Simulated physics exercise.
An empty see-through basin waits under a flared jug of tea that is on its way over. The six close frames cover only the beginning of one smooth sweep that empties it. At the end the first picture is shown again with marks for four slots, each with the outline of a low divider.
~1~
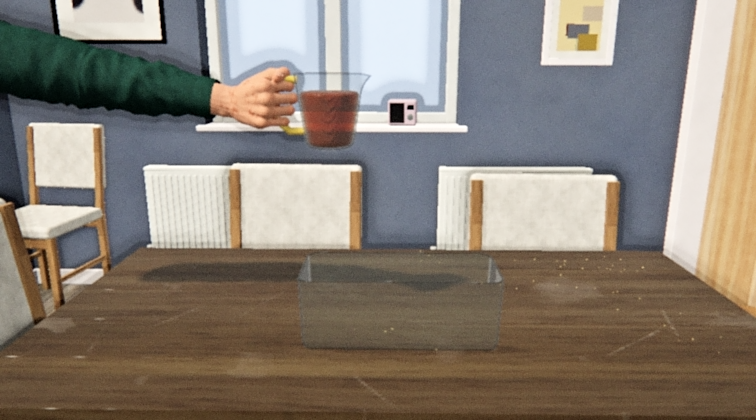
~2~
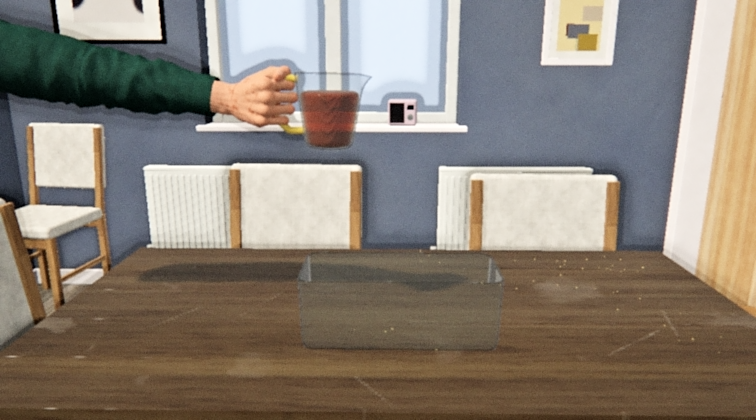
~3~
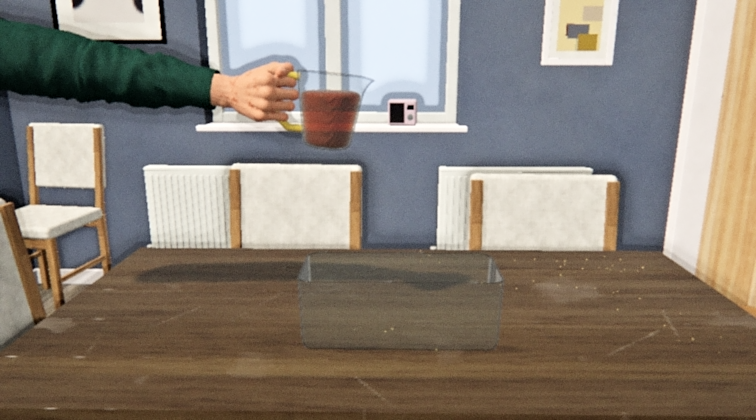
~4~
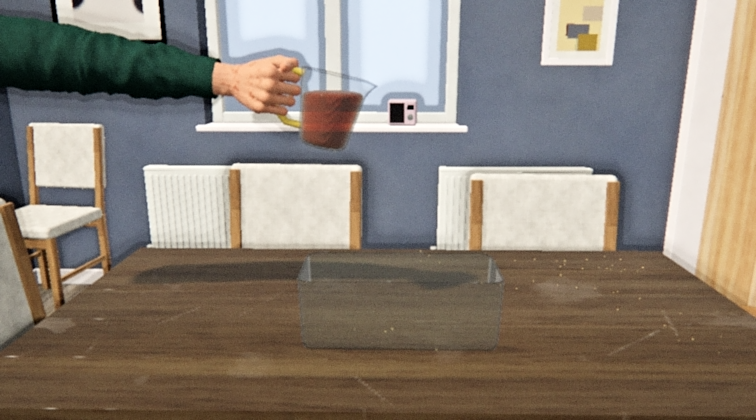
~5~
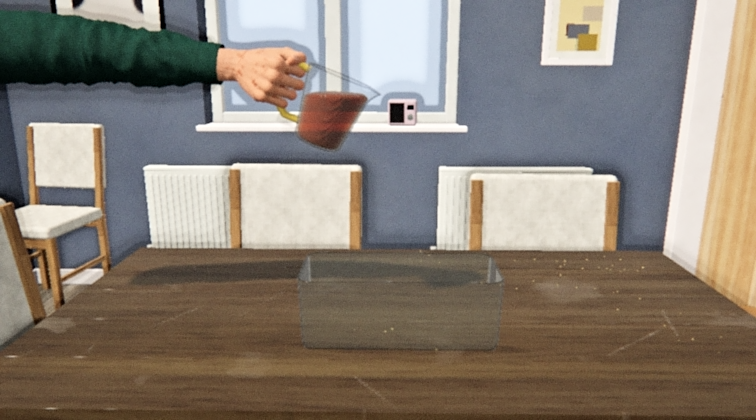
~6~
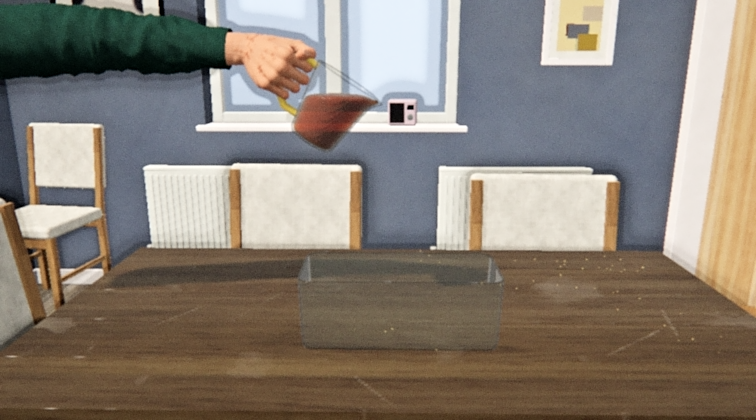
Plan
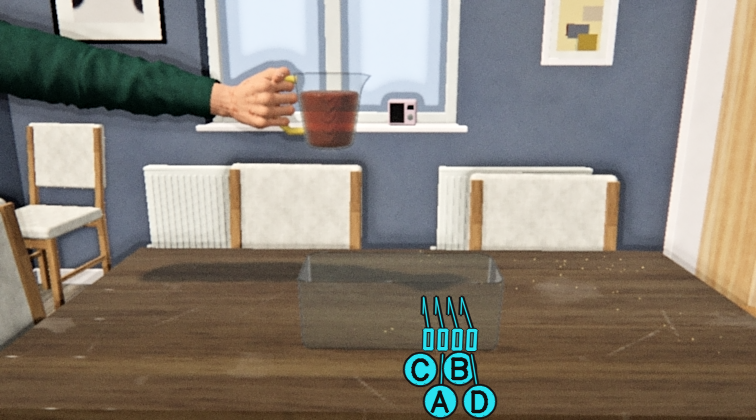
In a blue-walled dining room with a bright window, a fixed camera looks straight across a dark wooden table. An empty see-through basin sits on the table before pale chairs and white radiators, while a hand in a green sleeve reaches from the left, holding a clear jug of reddish-brown tea above it. The hand tilts the jug steadily to the right, and the tea slants toward its lip.
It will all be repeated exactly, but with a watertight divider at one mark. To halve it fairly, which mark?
C.
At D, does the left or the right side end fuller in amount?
The left one.
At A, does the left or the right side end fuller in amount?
The left one.
In cyan, A at (442, 354); B at (457, 354); C at (428, 354); D at (471, 354).
With A, about 81 % ends left of the wall and 7 % right of it; 12 % is lost outside.
With B, about 83 % ends left of the wall and 10 % right of it; 8 % is lost outside.
With C, about 55 % ends left of the wall and 43 % right of it.
With D, about 80 % ends left of the wall and 15 % right of it; 5 % is lost outside.
